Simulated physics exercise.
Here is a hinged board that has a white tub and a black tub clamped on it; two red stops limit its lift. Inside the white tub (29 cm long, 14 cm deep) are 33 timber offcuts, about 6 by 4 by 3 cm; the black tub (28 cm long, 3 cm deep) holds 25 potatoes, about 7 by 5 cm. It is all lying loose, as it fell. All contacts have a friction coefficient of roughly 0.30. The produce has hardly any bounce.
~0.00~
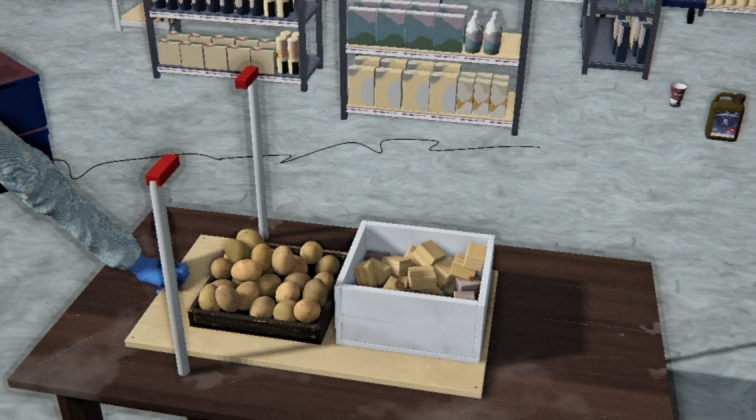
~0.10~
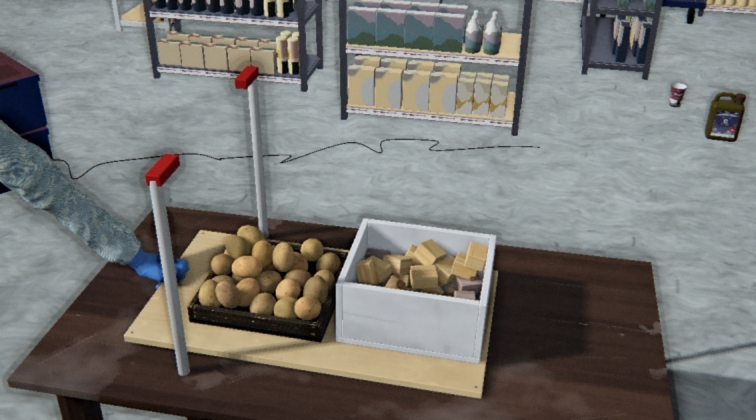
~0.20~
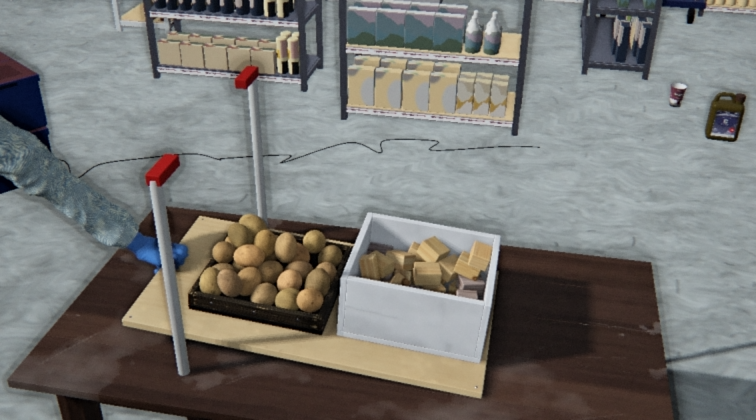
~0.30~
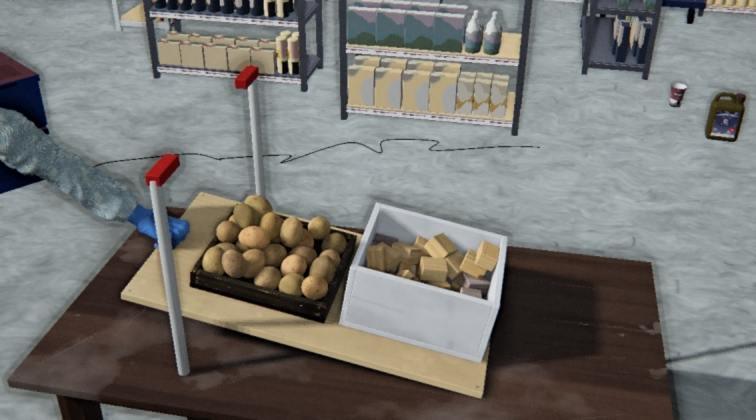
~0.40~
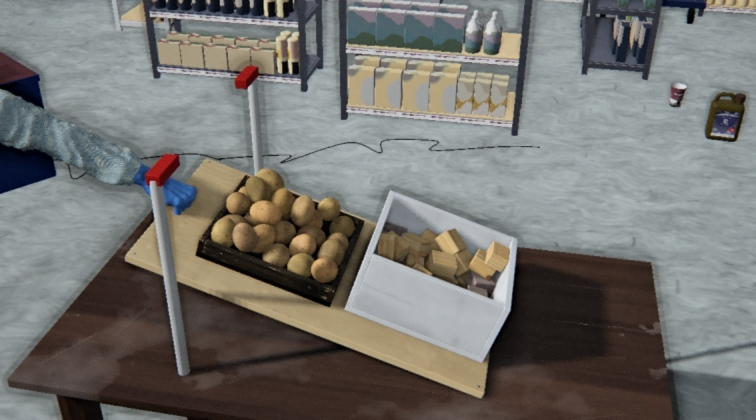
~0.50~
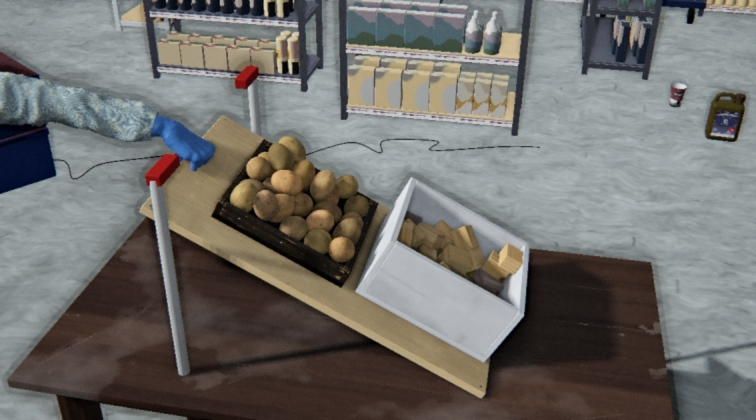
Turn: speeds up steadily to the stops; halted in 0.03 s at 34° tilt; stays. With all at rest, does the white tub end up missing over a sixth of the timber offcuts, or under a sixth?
Under a sixth.
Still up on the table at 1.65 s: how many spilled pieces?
About 6 of them.
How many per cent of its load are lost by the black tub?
About 45 percent for the black tub.
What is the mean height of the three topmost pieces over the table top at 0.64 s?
I'd say near 46 cm.
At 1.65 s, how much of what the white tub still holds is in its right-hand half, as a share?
Close to 80 in every hundred.
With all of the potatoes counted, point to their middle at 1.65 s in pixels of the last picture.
Their middle is around (375, 212).
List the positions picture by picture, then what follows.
In the first frame (each is followed by its nearest rim corner in this view), white tub, (478, 303); black tub, (315, 326); 0° from level; none out.
The second frame shows white tub, (480, 303); black tub, (316, 324); 1° from level.
The third frame shows white tub, (485, 303); black tub, (317, 317); 4° from level.
The fourth frame shows white tub, (493, 304); black tub, (322, 305); 10° from level.
The fifth frame shows white tub, (504, 306); black tub, (330, 288); 17° from level.
The sixth frame shows white tub, (519, 311); black tub, (346, 269); 27° from level; none out.
After 0.55 s, it hits the stops.
After 0.64 s, tilt 34°; white tub 33 in, 0 out and black tub 25 in, 0 out.
After 0.78 s, tilt 34°; white tub 33 in, 0 out and black tub 21 in, 4 out.
After 1.04 s, tilt 34°; white tub 33 in, 0 out and black tub 15 in, 10 out.
When it is over (at 1.65 s), white tub 33 in, 0 out and black tub 14 in, 11 out. Asked share, 0 of 33, 0 per cent.
